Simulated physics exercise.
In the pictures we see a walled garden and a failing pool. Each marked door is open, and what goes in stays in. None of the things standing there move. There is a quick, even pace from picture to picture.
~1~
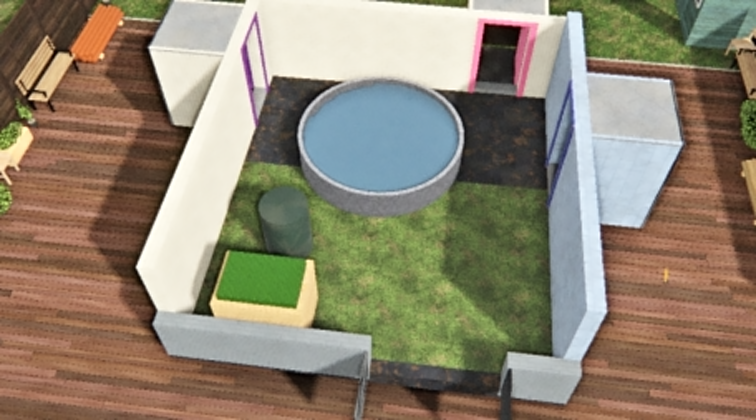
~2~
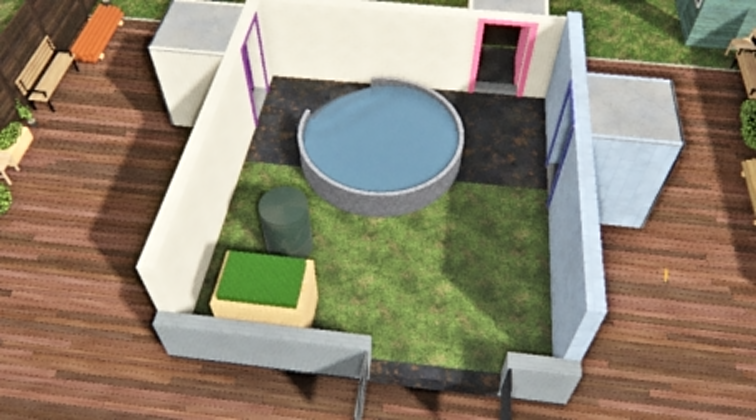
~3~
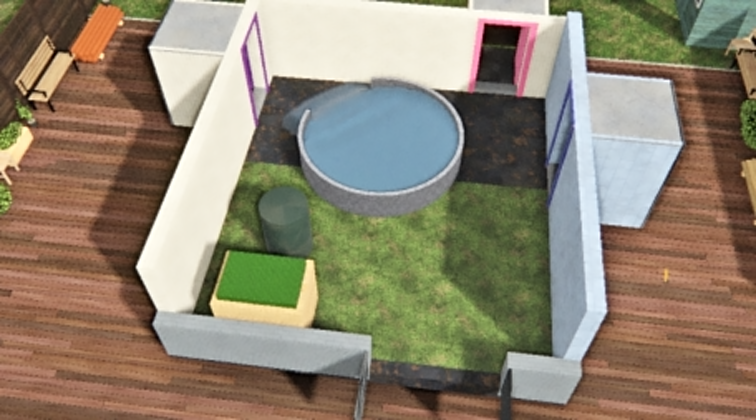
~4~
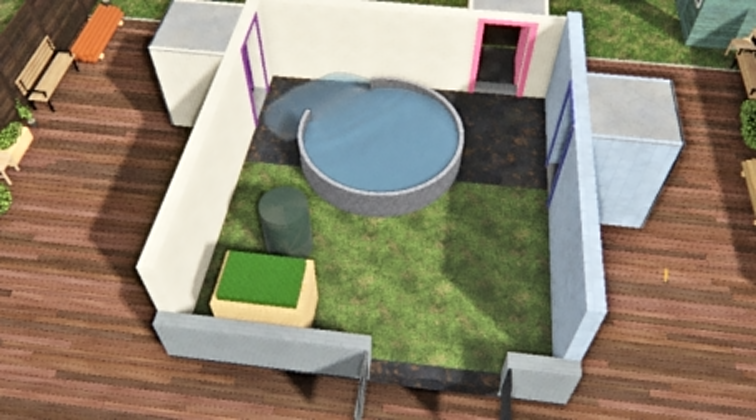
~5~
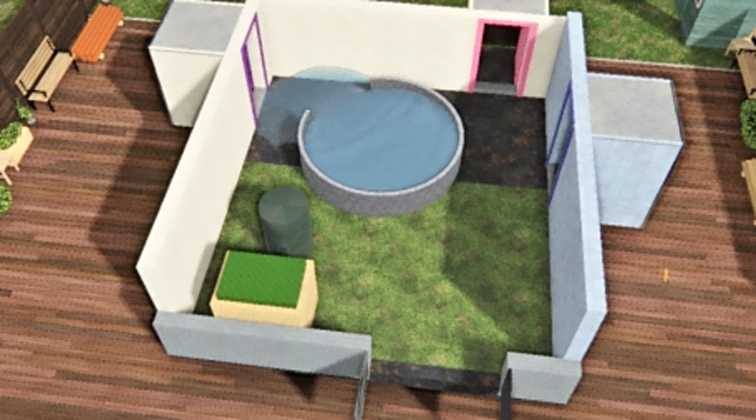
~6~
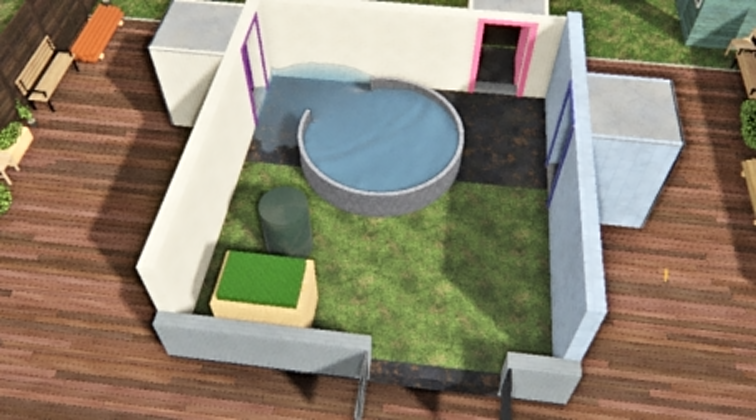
The clip opens on a walled garden with a round tank of still blue water, seen from above. A gap appears in the tank's far left side, and water pours out over the dark paving, then spreads back against the pale walls in the corner.
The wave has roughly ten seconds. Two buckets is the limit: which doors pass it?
In order: The blue door never exceeds two buckets. The pink door never exceeds two buckets. The purple door exceeds two buckets.
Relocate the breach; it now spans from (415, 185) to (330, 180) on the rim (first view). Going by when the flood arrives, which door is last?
Last in line is the pink one.
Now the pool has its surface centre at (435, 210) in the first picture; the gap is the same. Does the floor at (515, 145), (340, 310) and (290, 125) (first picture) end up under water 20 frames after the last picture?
I'd call them still dry, still dry and watered, in the order asked.
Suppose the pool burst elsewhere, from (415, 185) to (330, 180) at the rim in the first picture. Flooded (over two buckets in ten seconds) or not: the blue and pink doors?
In short: The blue door falls short; the pink door falls short.
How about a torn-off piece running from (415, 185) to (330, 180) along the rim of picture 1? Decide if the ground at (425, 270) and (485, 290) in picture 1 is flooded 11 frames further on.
The first spot is swamped, the second swamped.
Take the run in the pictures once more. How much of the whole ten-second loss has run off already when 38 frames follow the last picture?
My guess would be around 85 percent.
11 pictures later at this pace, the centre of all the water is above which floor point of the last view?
Close to (353, 137), I reckon.
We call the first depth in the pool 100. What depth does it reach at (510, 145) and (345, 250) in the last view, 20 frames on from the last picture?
Respectively about 2 and 2 per cent.
A moment on, water covers 15 % of the floor; the blue door not reached, the pink door not reached, the purple door over two buckets in.
Next, water covers 20 % of the floor; the blue door not reached, the pink door not reached, the purple door far over two buckets in.
Then, water covers 40 % of the floor; the blue door not reached, the pink door wet at the sill, nothing in, the purple door far over two buckets in.
Later, water covers 75 % of the floor; the blue door wet at the sill, nothing in, the pink door wet at the sill, nothing in, the purple door far over two buckets in.
In the end, water covers 95 % of the floor; the blue door wet at the sill, nothing in, the pink door wet at the sill, nothing in, the purple door far over two buckets in.
